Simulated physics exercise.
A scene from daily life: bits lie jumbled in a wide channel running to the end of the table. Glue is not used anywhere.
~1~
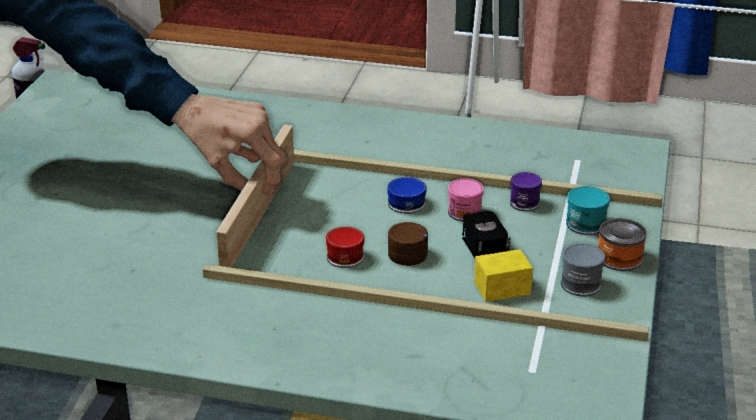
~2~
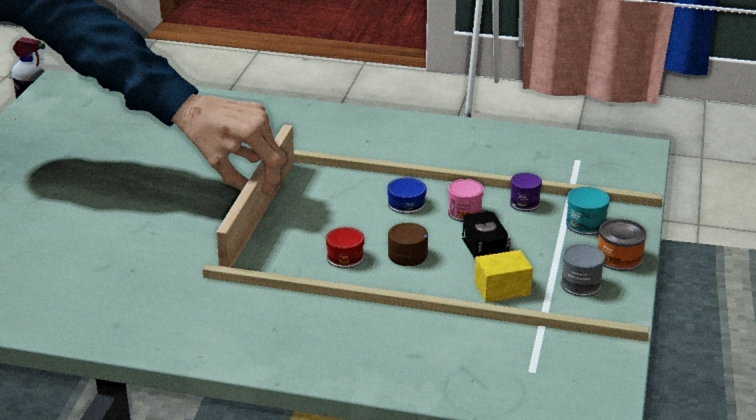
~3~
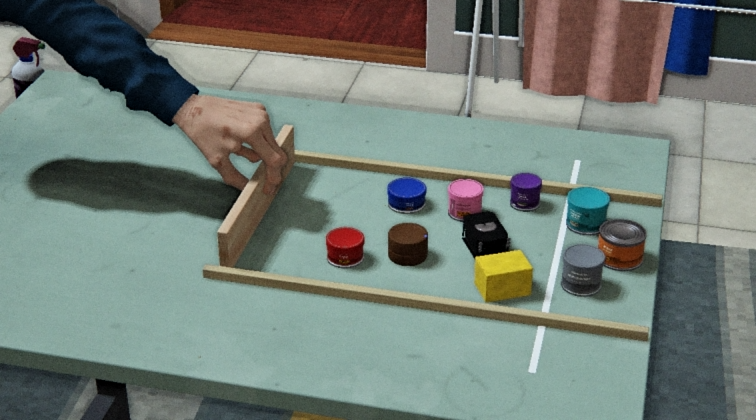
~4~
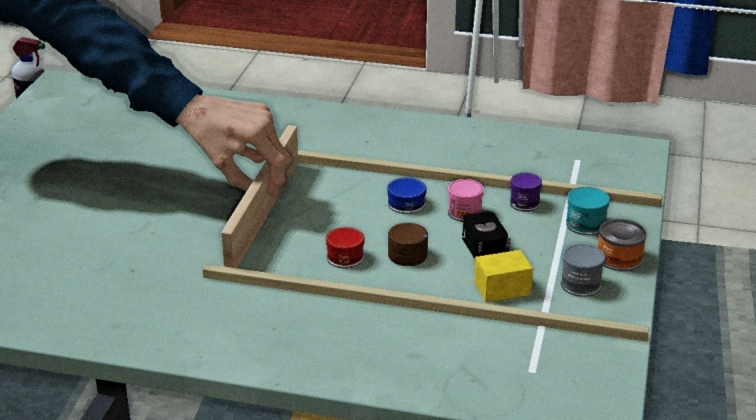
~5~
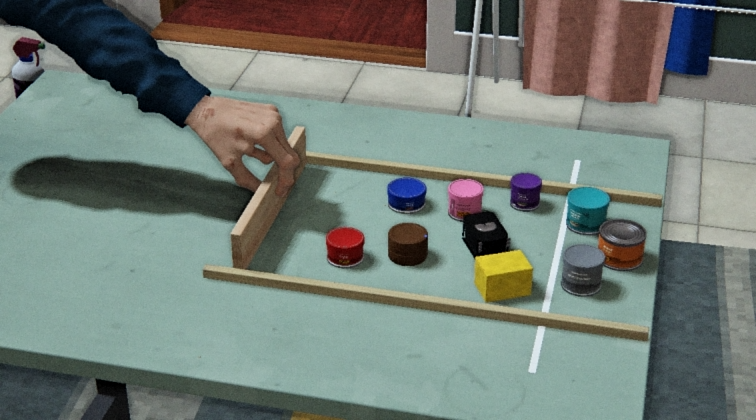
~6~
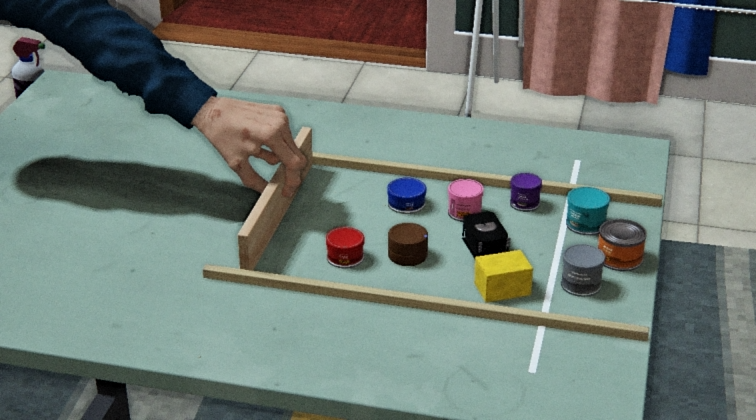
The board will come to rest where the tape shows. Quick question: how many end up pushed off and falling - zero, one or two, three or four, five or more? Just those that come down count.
Pretty sure the pieces that leave the surface number zero this time.
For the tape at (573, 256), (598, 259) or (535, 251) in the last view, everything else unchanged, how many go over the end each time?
It would be 0, then 2, then 0.
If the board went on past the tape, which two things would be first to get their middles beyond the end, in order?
Earliest first: Orange tin, turquoise tin.
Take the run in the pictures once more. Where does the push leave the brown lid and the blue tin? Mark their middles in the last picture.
Brown lid: About (575, 260); blue tin: About (584, 220).
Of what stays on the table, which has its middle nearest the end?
The turquoise tin.
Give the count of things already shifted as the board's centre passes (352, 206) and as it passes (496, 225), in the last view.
Respectively 1 and 8.
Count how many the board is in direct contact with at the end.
So the total is 5.
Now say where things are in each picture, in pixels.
In the first picture, orange tin (622, 244); grey pot (583, 270); turquoise tin (587, 210); board (258, 194); tape (558, 254).
In the second picture, grey pot (583, 270); purple tin (526, 192).
In the third picture, turquoise tin (587, 211); black case (485, 238).
In the fourth picture, orange tin (621, 245); red tin (345, 247).
In the fifth picture, grey pot (583, 270); brown lid (408, 244).
In the sixth picture, orange tin (621, 245); grey pot (583, 270); turquoise tin (587, 211); board (278, 197); tape (558, 254).
A little later, none off yet; orange tin at rest near (621, 245); grey pot at rest near (583, 270); turquoise tin at rest near (587, 211).
When it is over, the number that fall off is zero.
